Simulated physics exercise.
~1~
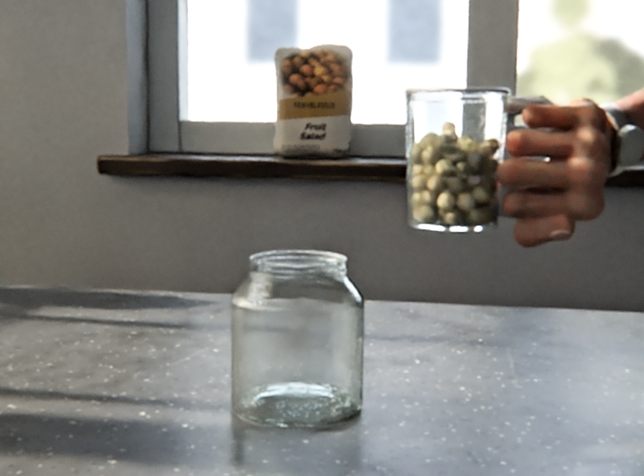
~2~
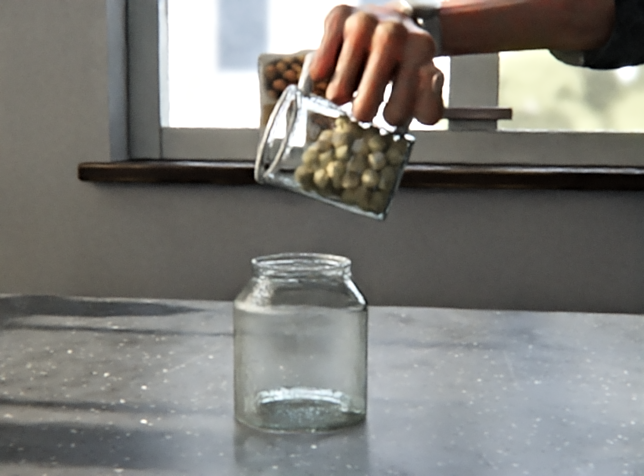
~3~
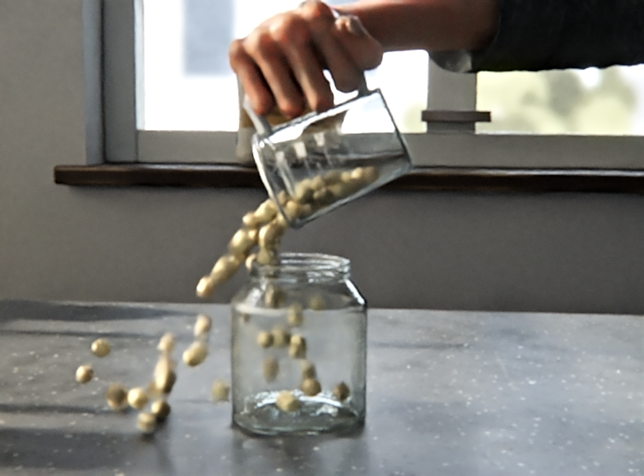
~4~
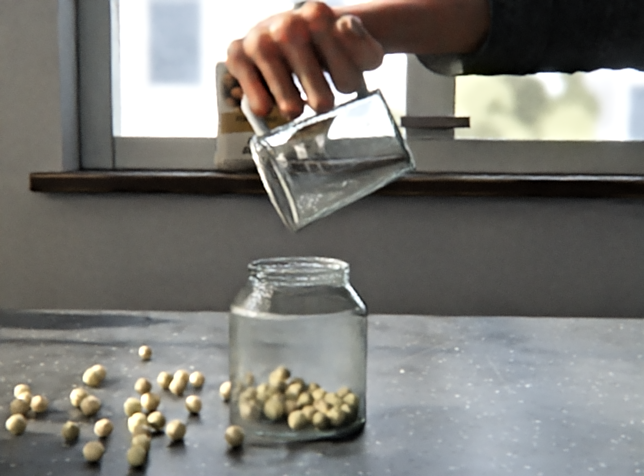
Macadamia nuts pouring from a hand-tilted clear measuring cup, some landing in a glass jar, most scattering across the grey tabletop left.
